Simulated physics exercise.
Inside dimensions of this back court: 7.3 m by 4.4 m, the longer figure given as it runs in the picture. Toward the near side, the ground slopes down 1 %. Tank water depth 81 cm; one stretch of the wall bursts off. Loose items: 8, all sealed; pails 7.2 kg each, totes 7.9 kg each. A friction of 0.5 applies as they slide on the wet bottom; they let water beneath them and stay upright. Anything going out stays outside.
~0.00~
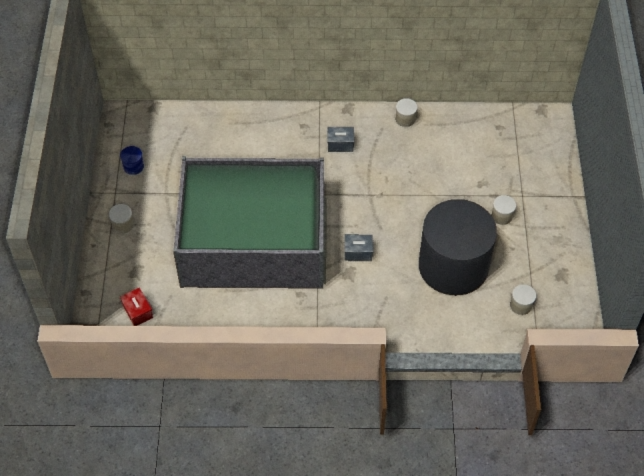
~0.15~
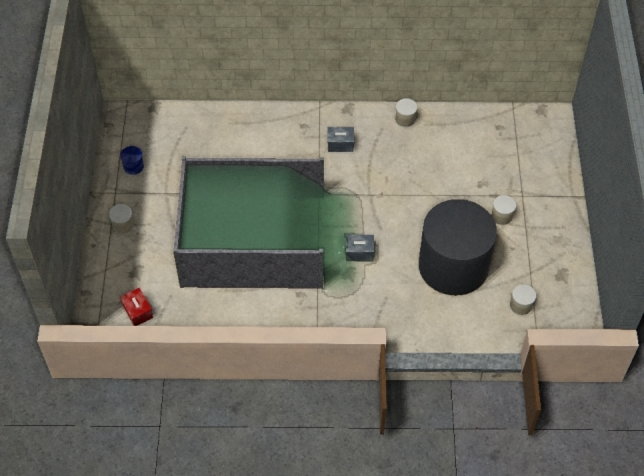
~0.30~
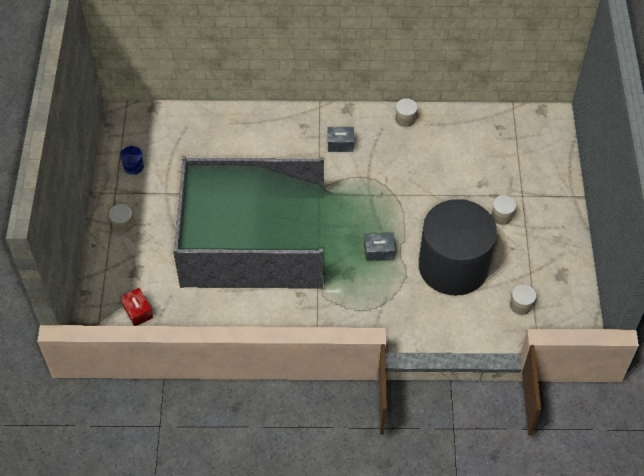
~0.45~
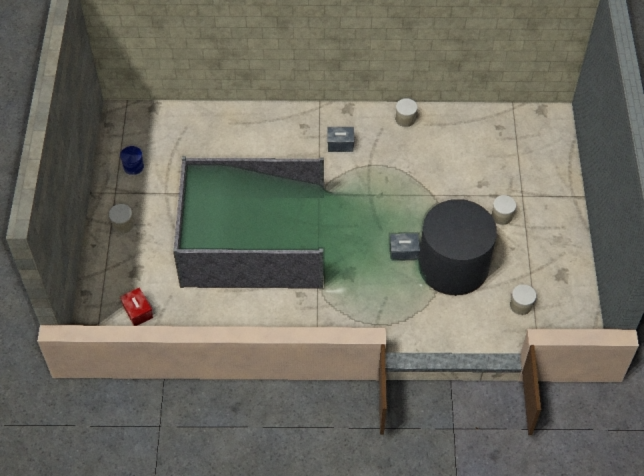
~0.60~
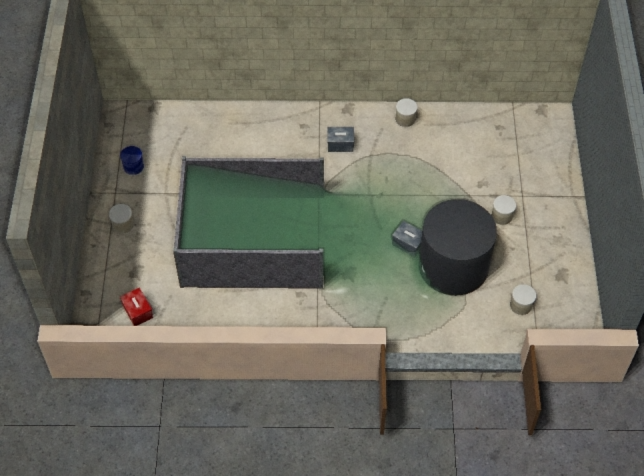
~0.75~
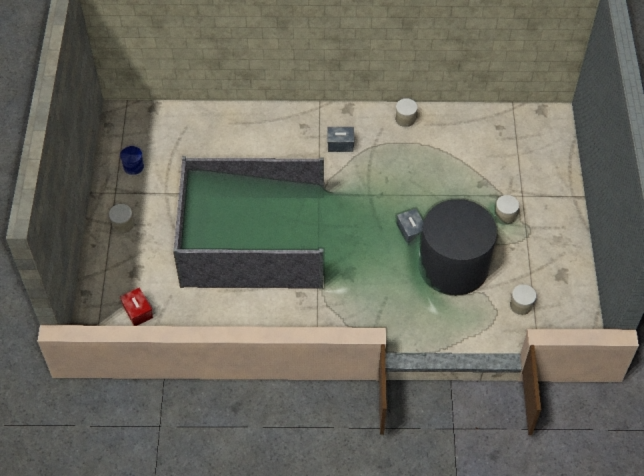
In a walled back court, the right side of a tank gave way and green water spread across the floor, pushing a gray tote right against a dark round column, where it turned.
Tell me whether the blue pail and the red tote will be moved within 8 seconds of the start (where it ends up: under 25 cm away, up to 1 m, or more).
In short: Blue pail effectively unmoved, red tote effectively unmoved.
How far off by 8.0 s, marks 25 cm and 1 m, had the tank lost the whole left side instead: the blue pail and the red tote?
Outcome - blue pail: Long-distance displacement, red tote: Long-distance displacement.
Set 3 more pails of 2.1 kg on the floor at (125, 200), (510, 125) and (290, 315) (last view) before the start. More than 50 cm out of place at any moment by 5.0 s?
First inside the limit, then outside the limit, then inside the limit.
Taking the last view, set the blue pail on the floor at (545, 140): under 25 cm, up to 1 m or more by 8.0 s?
It ends far away.
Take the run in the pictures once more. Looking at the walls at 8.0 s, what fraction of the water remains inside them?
Around 60 % of the water.
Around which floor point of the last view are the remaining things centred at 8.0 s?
Averaged position, last view: Near pixel (258, 213).
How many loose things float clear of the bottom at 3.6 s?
Total: 2.
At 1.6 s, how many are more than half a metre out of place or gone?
At that moment it comes to 2.
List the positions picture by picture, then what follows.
In the first frame, the blue pail at (131, 154), on the bottom; the red tote at (136, 303), on the bottom; water covers 2.8 m2; 0 of 8 have shifted.
In the second frame, the blue pail at (131, 154) rests on the ground; the red tote at (136, 303), on the bottom; 3.8 m2 under water; 0 of 8 have shifted.
In the third frame, the blue pail at (131, 154) rests on the ground; the red tote at (136, 303), on the bottom; water covers 5.1 m2; 1 of 8 have shifted.
In the fourth frame, the blue pail at (131, 154), on the bottom; the red tote at (136, 303) rests on the ground; water covers 6.6 m2; 1 of 8 have shifted.
In the fifth frame, the blue pail at (131, 154) rests on the ground; the red tote at (136, 303), on the bottom; 8.0 m2 under water; 1 of 8 have shifted.
In the sixth frame, the blue pail at (131, 154), on the bottom; the red tote at (136, 303) rests on the ground; 9.6 m2 under water; 1 of 8 have shifted.
After 1.6 s the blue pail is near (131, 154), 0.0 m from its start, aground; the red tote is near (136, 303), 0.0 m from its start, aground; 0 of 8 are out; 2 afloat.
After 3.6 s the blue pail is near (131, 154), 0.0 m from its start, aground; the red tote is near (136, 303), 0.0 m from its start, aground; 0 of 8 are out; 2 afloat.
After 5.6 s the blue pail is near (131, 154), 0.0 m from its start, aground; the red tote is near (136, 303), 0.0 m from its start, aground; 2 of 8 are out; 1 afloat.
After 8.0 s the blue pail is near (131, 154), 0.0 m from its start, aground; the red tote is near (136, 303), 0.0 m from its start, aground; 2 of 8 are out; 1 afloat.
